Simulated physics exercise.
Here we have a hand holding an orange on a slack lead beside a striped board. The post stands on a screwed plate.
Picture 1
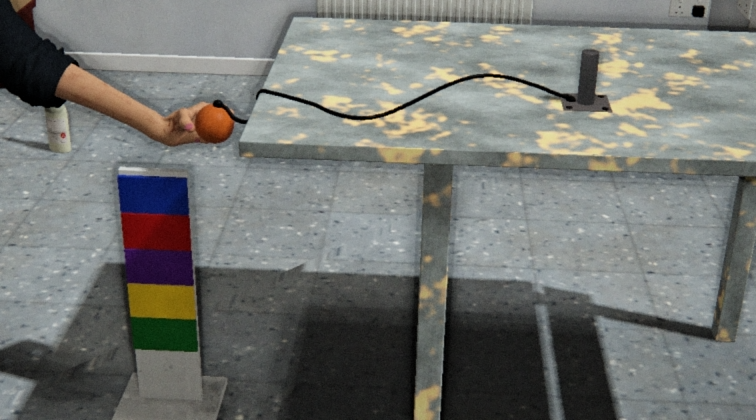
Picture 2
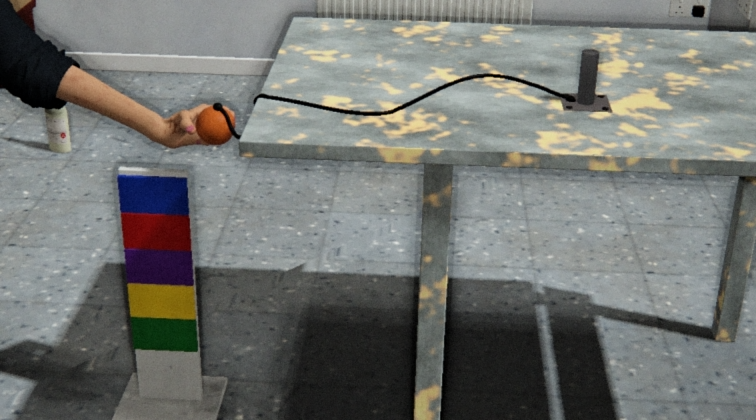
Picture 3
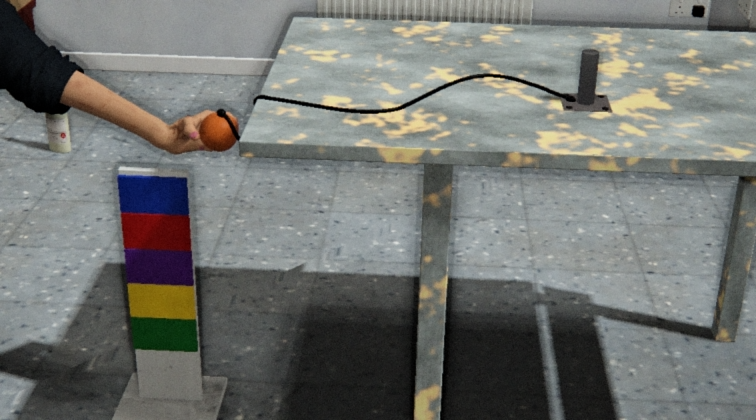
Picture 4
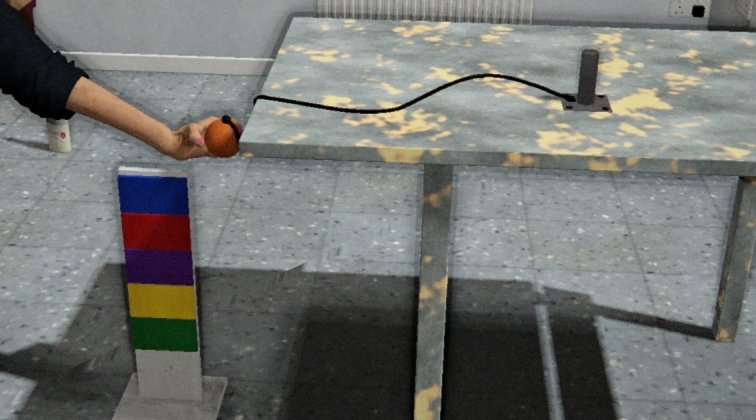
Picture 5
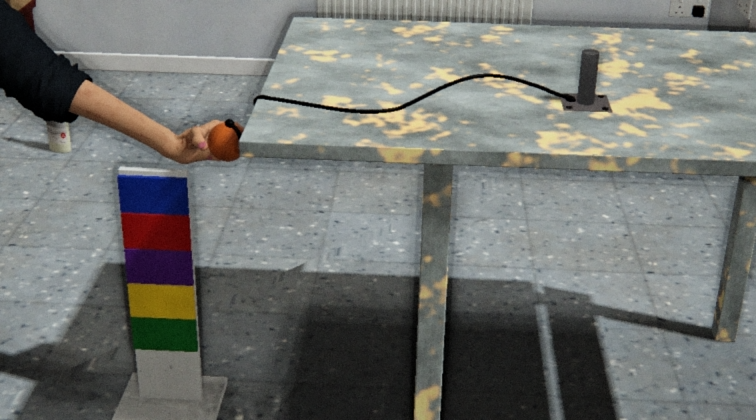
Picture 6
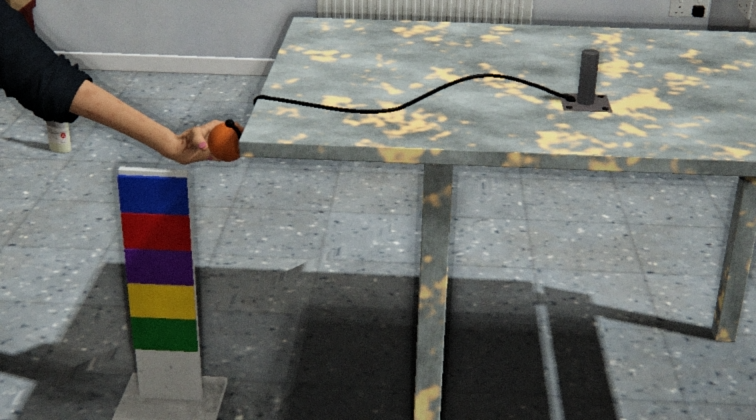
In a room with a grey speckled tiled floor, seen from slightly above, a mottled grey-and-yellow table fills the right side. A hand reaches in from the left holding an orange on a slack black lead that runs across the tabletop to a dark post on a plate, above a board striped blue, red, purple, yellow and green. The hand lowers the orange slightly beside the table's left edge, drifting a little right, then stays nearly still while the camera remains fixed.
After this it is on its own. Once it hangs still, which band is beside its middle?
Its centre hangs level with the purple band.
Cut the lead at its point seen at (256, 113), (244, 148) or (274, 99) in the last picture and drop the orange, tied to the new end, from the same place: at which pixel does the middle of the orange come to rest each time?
In that order: (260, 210), (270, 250) and (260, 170).
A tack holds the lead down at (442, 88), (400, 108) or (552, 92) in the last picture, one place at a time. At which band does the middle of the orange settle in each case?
One after the other, red; blue; purple.
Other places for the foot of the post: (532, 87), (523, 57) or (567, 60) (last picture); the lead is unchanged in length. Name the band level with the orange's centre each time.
Try by try: Yellow; yellow; purple.
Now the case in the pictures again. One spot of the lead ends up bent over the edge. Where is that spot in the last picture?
That spot is around (337, 110).
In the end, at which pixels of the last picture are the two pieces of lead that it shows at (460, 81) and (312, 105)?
Near (426, 93) and (263, 111).
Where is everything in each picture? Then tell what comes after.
The first frame shows orange (214, 124); blue (153, 197); red (156, 233); purple (159, 268); yellow (161, 303); green (164, 336).
The second frame shows orange (216, 126); lead through (541, 88) (464, 80) (413, 102) (335, 110) (258, 102).
The third frame shows orange (219, 132).
The fourth frame shows orange (224, 138); lead through (541, 88) (464, 80) (413, 102) (331, 109) (257, 108).
The fifth frame shows orange (227, 142).
The sixth frame shows orange (227, 142); lead through (541, 88) (464, 80) (413, 102) (331, 109) (257, 108).
Soon after, orange near (271, 248); level with red.
Then, orange near (265, 270); level with purple.
At rest, orange near (268, 272); level with purple. Its middle rests at the purple band.
